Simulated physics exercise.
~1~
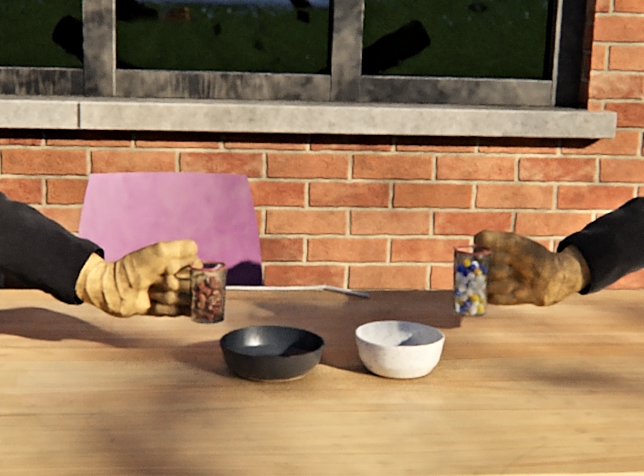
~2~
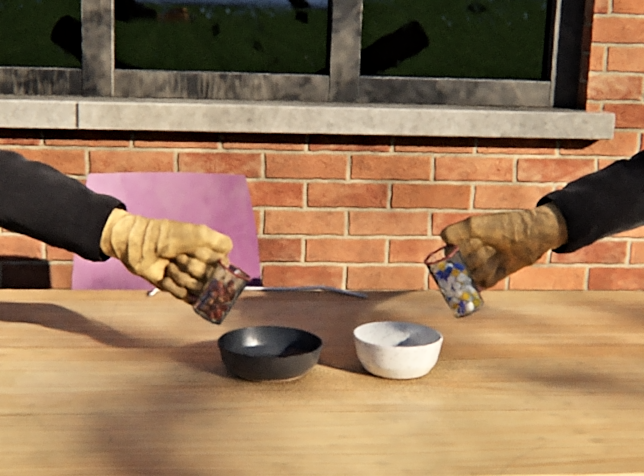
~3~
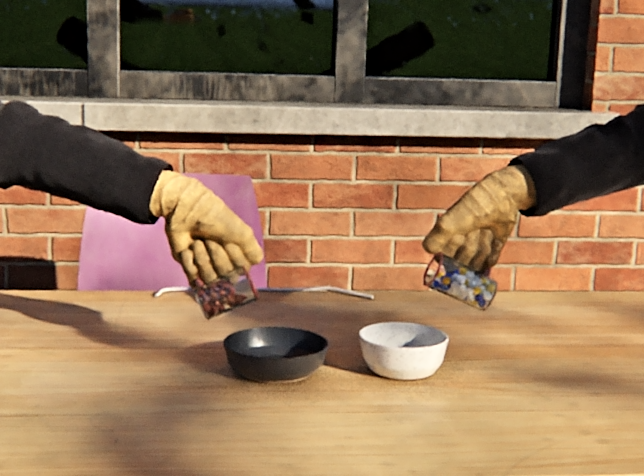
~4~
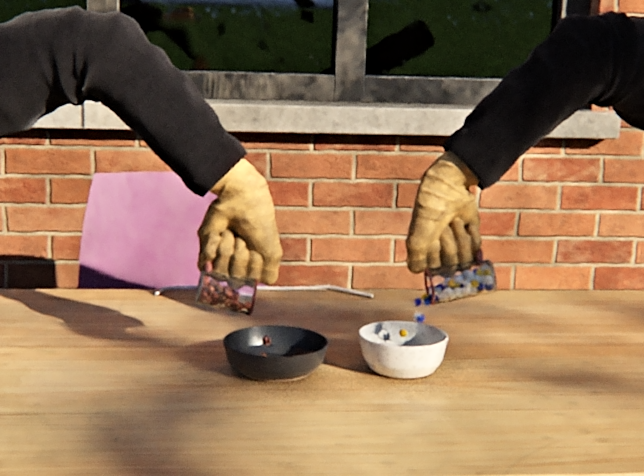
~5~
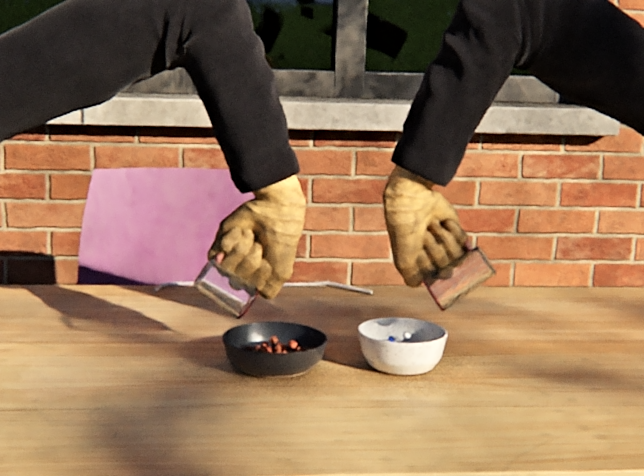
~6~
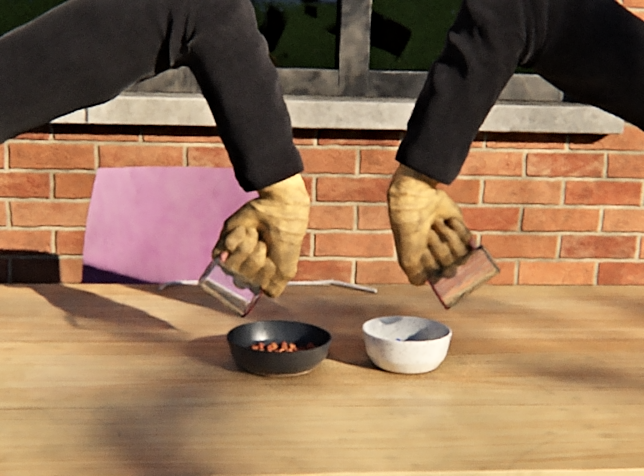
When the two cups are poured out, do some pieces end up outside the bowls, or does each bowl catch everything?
Each bowl catches everything. The dark bowl on the left takes all the reddish pieces and the white bowl on the right takes all the colourful ones, with none left on the table.
